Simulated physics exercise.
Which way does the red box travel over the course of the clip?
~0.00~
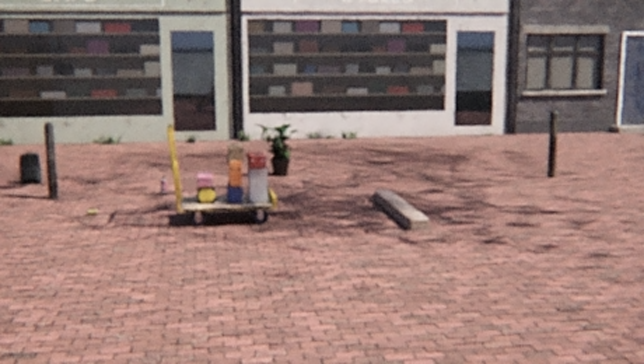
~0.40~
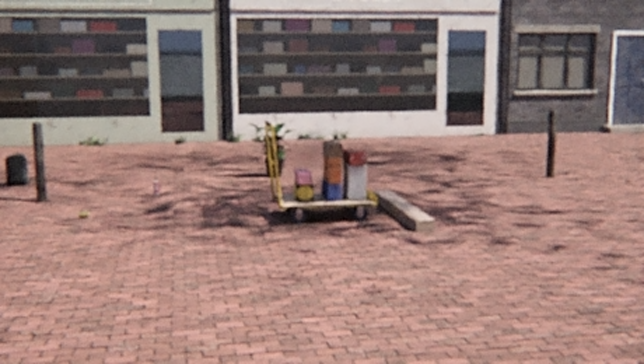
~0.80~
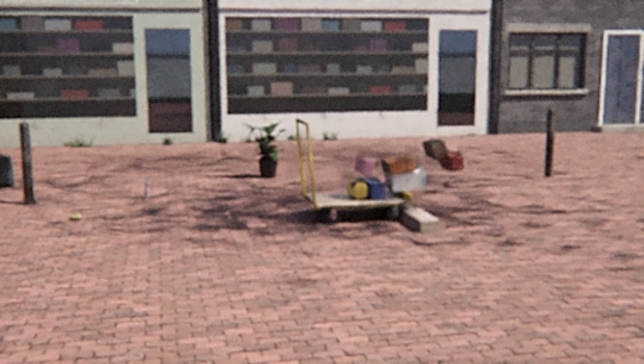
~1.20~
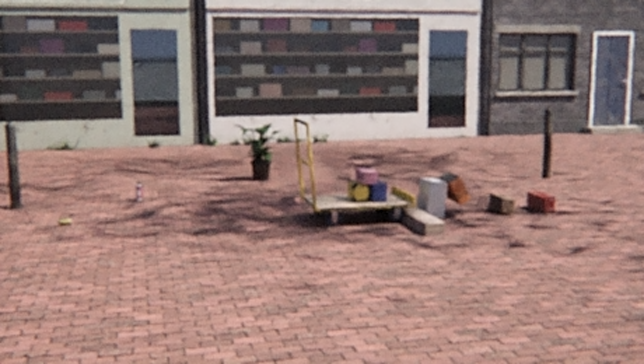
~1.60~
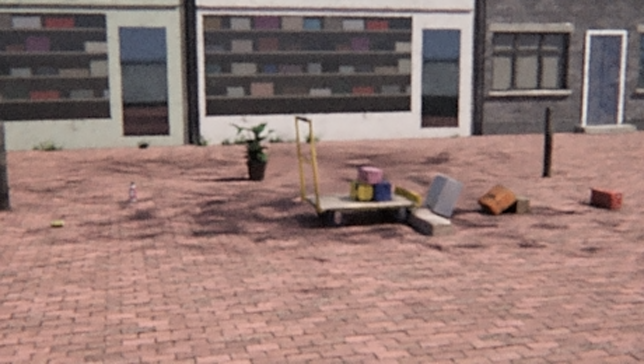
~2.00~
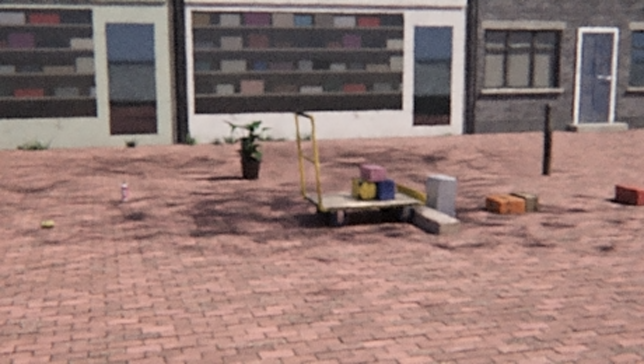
The red box moves to the right, riding on the trolley at first and then going off its front end onto the paving.
In the video, a yellow-handled platform trolley loaded with boxes rolls right across brick paving and stops against a beam. Several boxes, including a red one and a white one, topple off the front and end up on the ground, while a few smaller ones stay aboard.
